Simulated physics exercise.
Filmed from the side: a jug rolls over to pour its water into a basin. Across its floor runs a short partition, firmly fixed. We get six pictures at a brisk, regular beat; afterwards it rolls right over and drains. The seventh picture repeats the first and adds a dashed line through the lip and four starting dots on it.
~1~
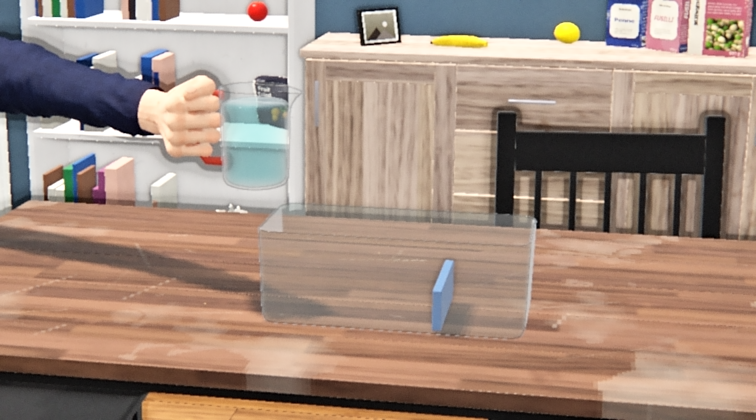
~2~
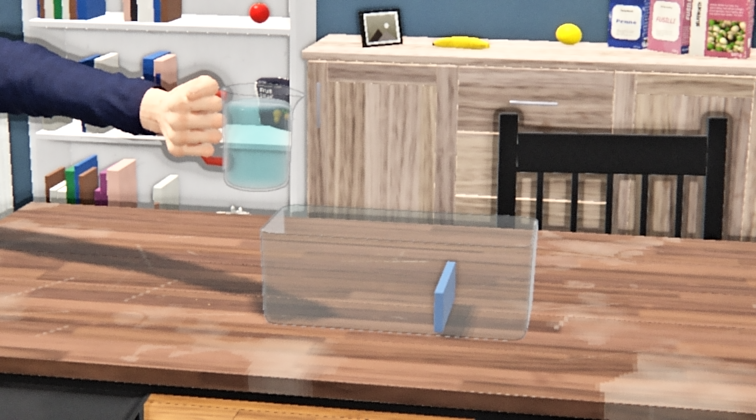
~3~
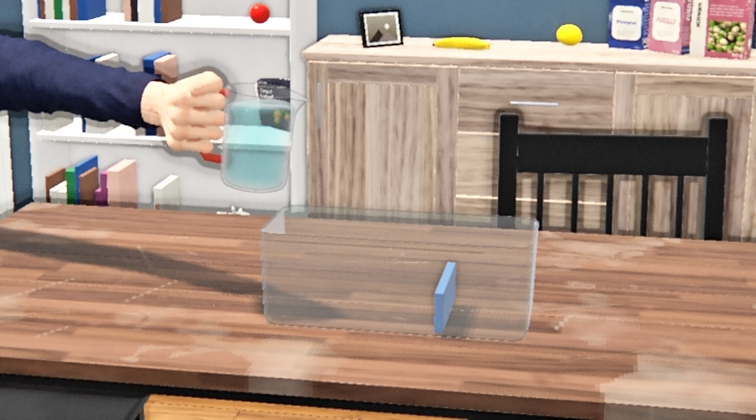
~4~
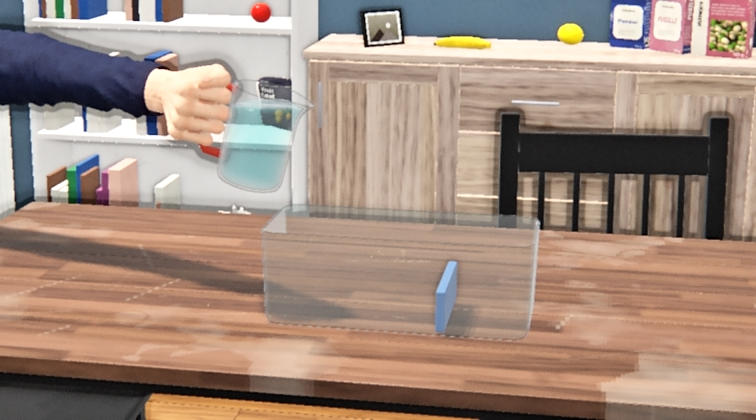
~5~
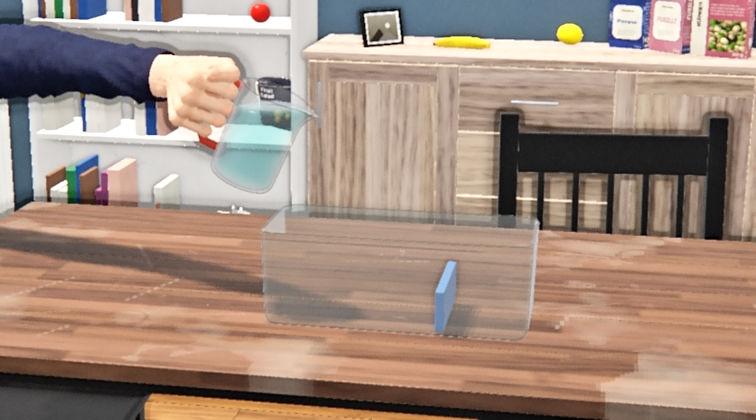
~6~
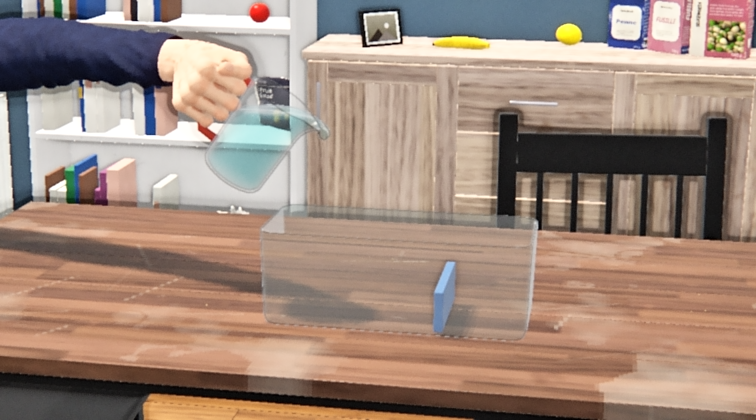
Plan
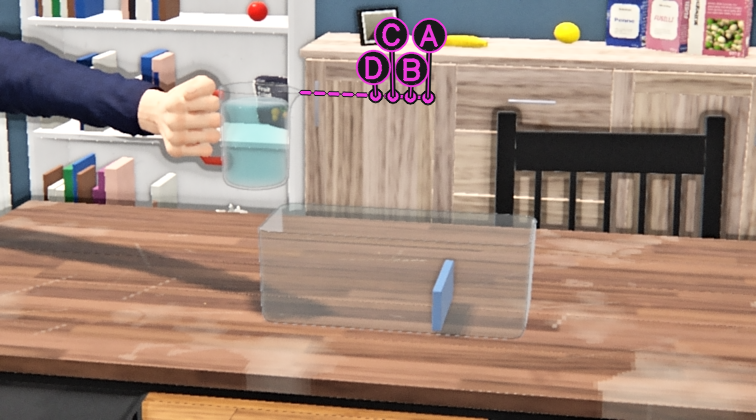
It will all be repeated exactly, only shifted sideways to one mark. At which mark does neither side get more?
C.
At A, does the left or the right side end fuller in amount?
The right one.
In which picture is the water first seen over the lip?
In picture 6.
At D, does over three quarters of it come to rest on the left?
Yes, it does.
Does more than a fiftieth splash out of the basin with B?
No, it does not.
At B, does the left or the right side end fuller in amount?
The right one.
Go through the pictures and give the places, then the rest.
The first picture shows upright, lip at (301, 92); basin from (263, 320) to (525, 338); top of the wall at (444, 275); nothing has left yet.
The second picture shows upright, lip at (304, 95); nothing has left yet.
The third picture shows tipped about 6°, lip at (308, 100); nothing has left yet.
The fourth picture shows tipped about 14°, lip at (313, 106); nothing has left yet.
The fifth picture shows tipped about 23°, lip at (318, 116); nothing has left yet.
The sixth picture shows tipped about 35°, lip at (320, 129); water is over the lip, down to (326, 137).
On the marked copy, A at (427, 97); B at (410, 97); C at (393, 96); D at (375, 95).
With A, about 6 % ends left of the wall and 93 % right of it.
With B, about 23 % ends left of the wall and 77 % right of it.
With C, about 51 % ends left of the wall and 49 % right of it.
With D, about 88 % ends left of the wall and 11 % right of it.
